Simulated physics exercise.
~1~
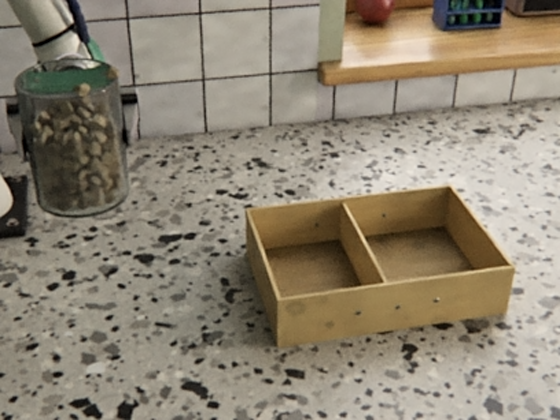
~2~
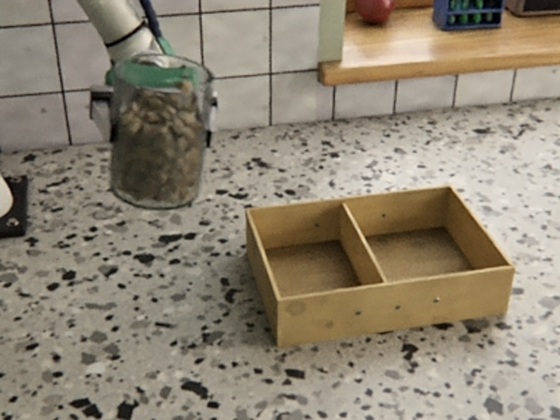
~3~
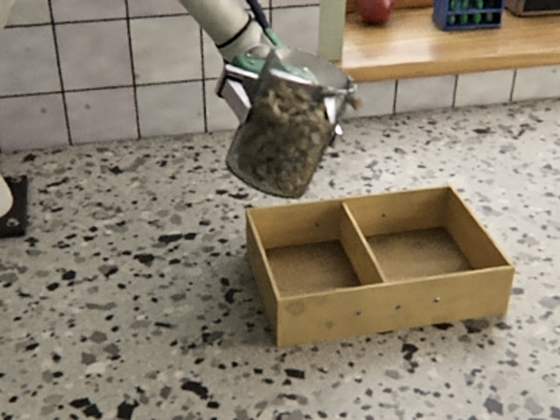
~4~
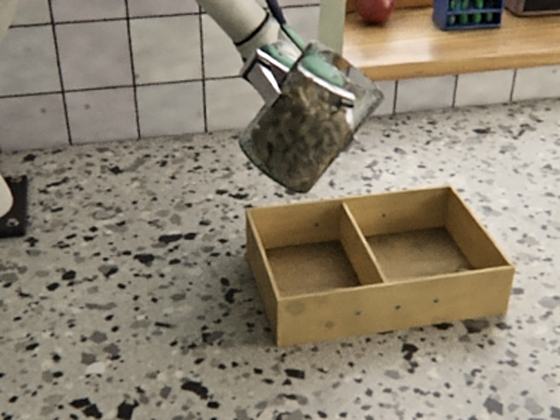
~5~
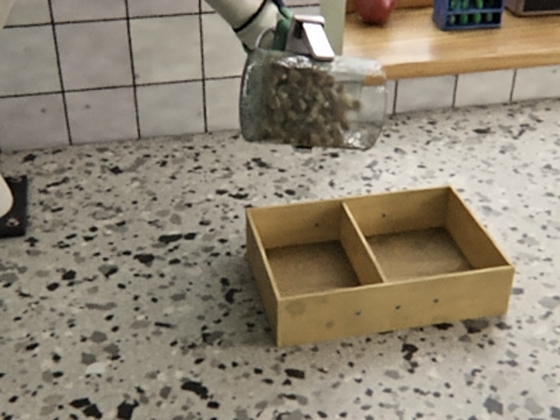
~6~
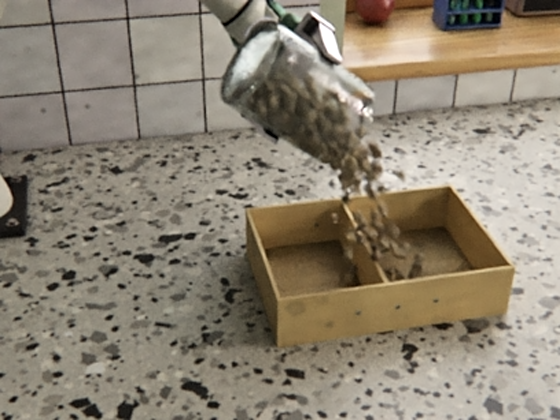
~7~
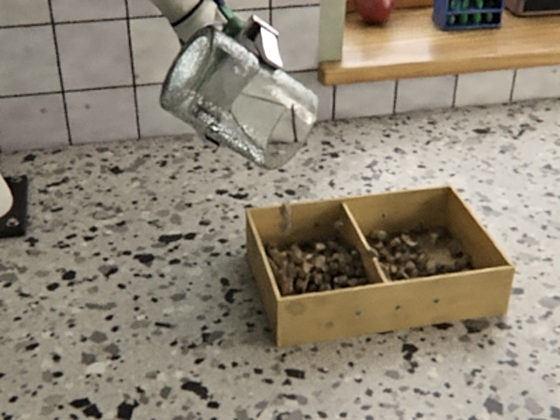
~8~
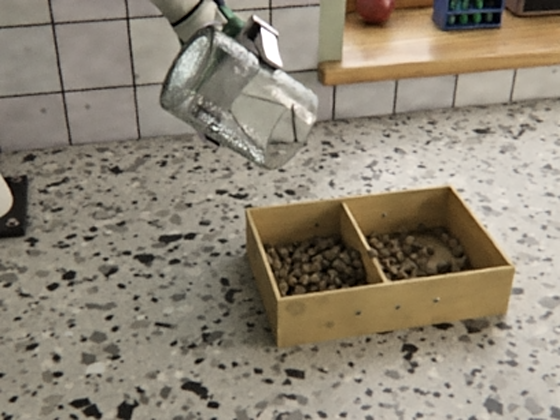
A robot arm tips a clear beaker, pouring small pebbles into both parts of a wooden box.
